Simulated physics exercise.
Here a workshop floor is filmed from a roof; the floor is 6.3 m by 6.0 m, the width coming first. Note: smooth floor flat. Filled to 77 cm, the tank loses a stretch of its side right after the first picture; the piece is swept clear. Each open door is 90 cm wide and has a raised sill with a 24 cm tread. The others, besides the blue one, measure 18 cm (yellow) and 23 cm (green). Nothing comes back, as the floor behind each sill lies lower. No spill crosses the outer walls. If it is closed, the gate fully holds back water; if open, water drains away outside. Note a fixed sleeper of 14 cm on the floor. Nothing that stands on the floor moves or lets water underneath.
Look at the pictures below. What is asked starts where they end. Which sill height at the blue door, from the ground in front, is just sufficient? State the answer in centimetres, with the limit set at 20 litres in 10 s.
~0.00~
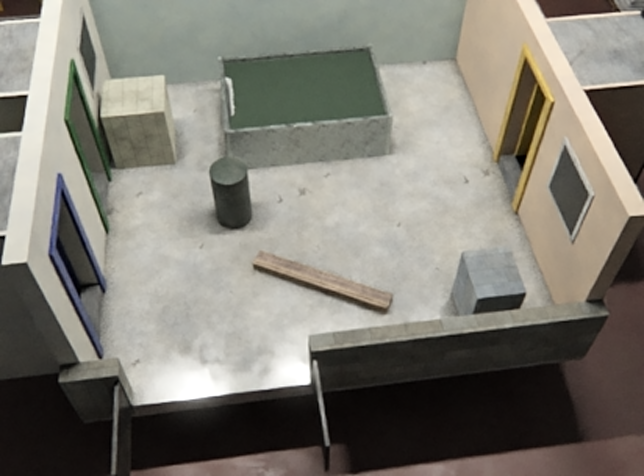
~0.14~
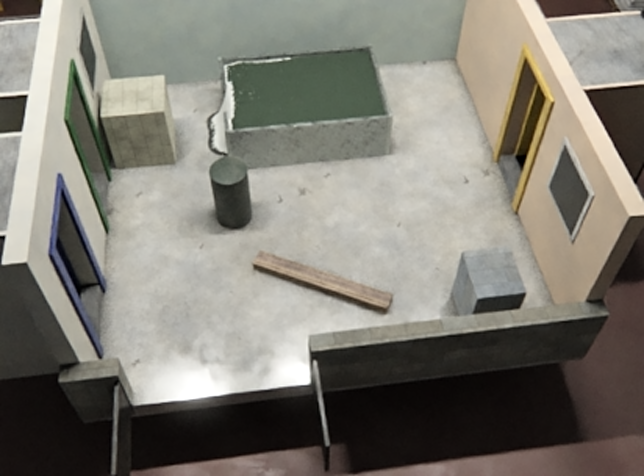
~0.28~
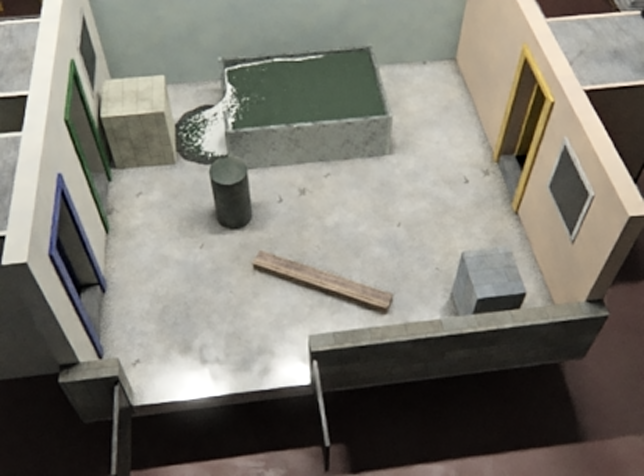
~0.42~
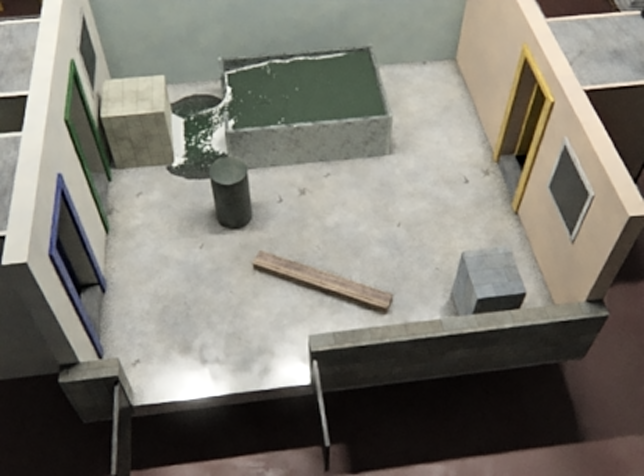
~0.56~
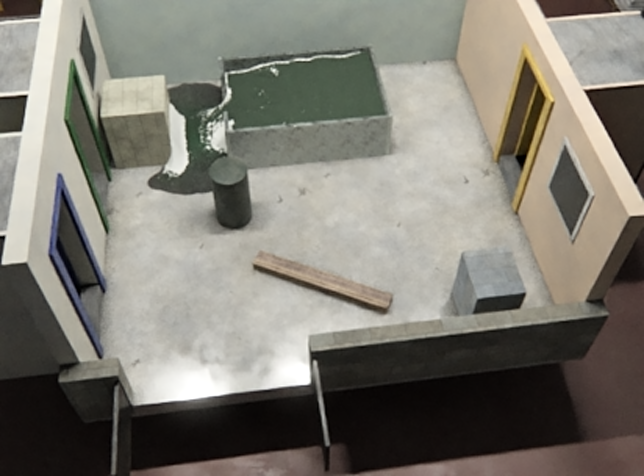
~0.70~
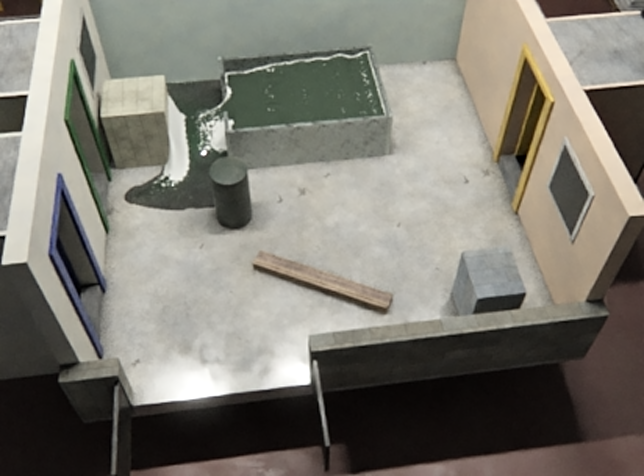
Just about 8.5 cm.
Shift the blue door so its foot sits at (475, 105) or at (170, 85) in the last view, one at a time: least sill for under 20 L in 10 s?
Roughly 8.0 cm, then roughly 36 cm.
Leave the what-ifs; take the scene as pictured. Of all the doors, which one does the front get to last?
The yellow one.
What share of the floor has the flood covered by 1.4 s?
Around 20 per cent of the floor.
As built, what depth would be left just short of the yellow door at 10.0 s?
Some 3.5 centimetres.
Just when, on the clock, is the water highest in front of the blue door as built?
That happens close to 4.0 s on the clock.
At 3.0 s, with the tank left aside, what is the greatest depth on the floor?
It gets to close to 41 centimetres there.
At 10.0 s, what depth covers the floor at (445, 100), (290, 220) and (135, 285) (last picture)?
About 9, 1 and 7 cm respectively.
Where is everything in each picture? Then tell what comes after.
In the first frame, the tank at (303, 90) is whole and still, 77 cm deep; the blue door at (83, 279) is dry.
In the second frame, the gap is at (229, 121), the front 0.3 m out at a hidden place; the back of the tank holds 77 cm.
In the third frame, water pours out at (229, 122) and has run 0.8 m, to (181, 148); about 11 cm deep outside, 77 cm at the back.
In the fourth frame, water pours out at (229, 121) and has run 1.3 m, to a hidden place; about 9 cm deep outside, 77 cm at the back.
In the fifth frame, the gap is at (229, 122), the front 1.7 m out at a hidden place; the back of the tank holds 77 cm.
In the sixth frame, water pours out at (229, 121) and has run 2.0 m, to a hidden place; about 4 cm deep outside, 72 cm at the back; 2.2 m in a straight line remain to the blue door at (83, 279).
After 1.4 s water covers 20 % of the floor, deepest (56 cm) near (177, 141); it has not reached the blue door.
After 3.0 s water covers 50 % of the floor, deepest (41 cm) near (144, 129); 9 cm at the blue door, 0 litres in over its 24 cm sill.
After 10.0 s water covers 90 % of the floor, deepest (15 cm) near (114, 90); 7 cm at the blue door, 0 litres in over its 24 cm sill.
At the blue door as built, the water arrived by 1.6 s and peaked near 12 cm at 4.0 s.
With a sill of 7 cm, 35 litres would have come in within the 10 s; with 9.5 cm, 15 litres. So under 20 litres takes about 8.5 cm.
